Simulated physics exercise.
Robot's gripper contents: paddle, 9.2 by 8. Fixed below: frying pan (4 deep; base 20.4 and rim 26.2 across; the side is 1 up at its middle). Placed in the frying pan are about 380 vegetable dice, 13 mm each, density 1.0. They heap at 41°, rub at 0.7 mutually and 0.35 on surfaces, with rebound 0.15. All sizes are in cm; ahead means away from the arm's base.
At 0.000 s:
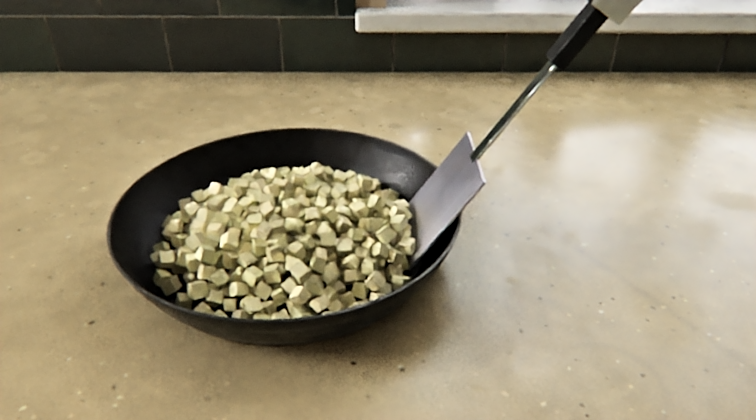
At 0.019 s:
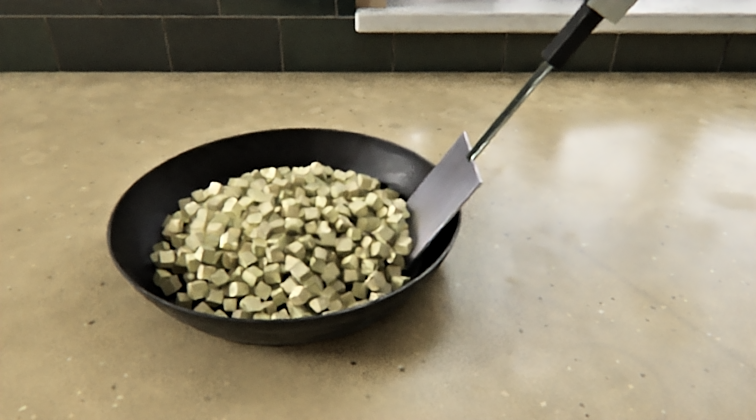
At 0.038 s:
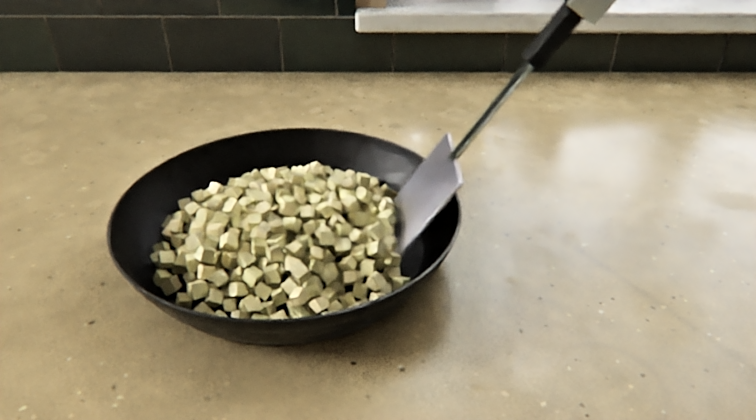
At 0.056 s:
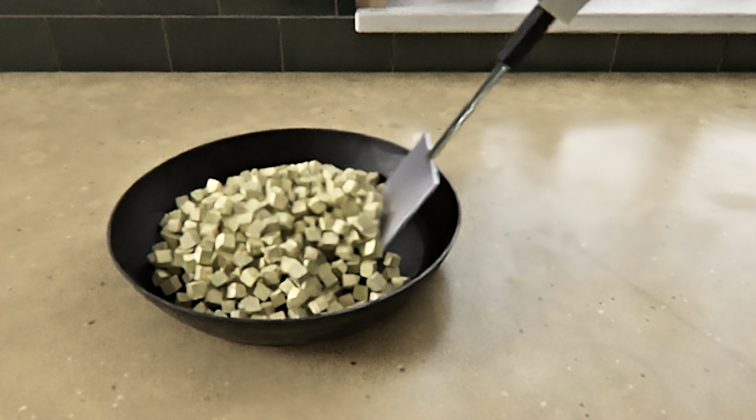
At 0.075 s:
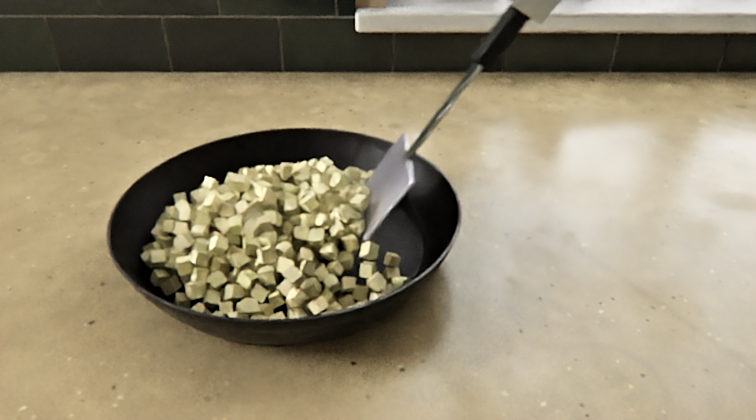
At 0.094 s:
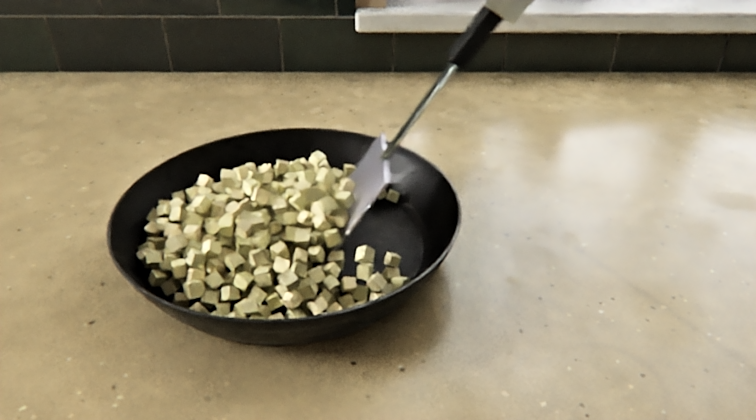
A speckled tan countertop with dark tiles and a pale ledge behind it is seen from above at an angle, the view staying still. A black frying pan left of centre holds a heap of pale green vegetable dice, with a grey paddle on a dark handle at its right side. The paddle sweeps left through the pan, pushing dice leftward and baring some dark base behind it.
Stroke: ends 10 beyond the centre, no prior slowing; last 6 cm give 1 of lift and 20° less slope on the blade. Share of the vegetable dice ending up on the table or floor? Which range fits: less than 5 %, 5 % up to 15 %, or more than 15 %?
The range that fits is more than 15 %.
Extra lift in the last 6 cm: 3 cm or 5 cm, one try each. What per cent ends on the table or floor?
Result, in order: Approx. 35 % and 35 %.
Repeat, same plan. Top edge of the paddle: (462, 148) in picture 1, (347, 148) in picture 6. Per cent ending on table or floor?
Some 35 per cent.
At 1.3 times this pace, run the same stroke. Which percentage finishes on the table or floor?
Estimate: Close to 30 %.
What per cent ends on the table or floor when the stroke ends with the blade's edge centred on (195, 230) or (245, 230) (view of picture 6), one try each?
Around 5 per cent for the first try and 5 per cent for the second.
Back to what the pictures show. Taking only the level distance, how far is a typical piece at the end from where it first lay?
The answer is about 6 cm.
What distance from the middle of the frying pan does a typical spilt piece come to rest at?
18 cm or so.
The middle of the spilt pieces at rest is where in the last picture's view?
Near (86, 233) in the last picture.
After 0.14 s, sloping 57°, highest piece 7 above the table; 385 in the frying pan.
After 0.19 s, sloping 50°, highest piece 8 above the table; 385 in the frying pan.
After 0.41 s, sloping 37°, highest piece 6 above the table; 309 in the frying pan, 73 on the table or floor, 3 on the blade or in flight.
After 1.46 s, sloping 37°, highest piece 6 above the table; 308 in the frying pan, 77 on the table or floor.
In the end, 308 in the frying pan, 77 on the table or floor. That is 20 % on the table or floor.
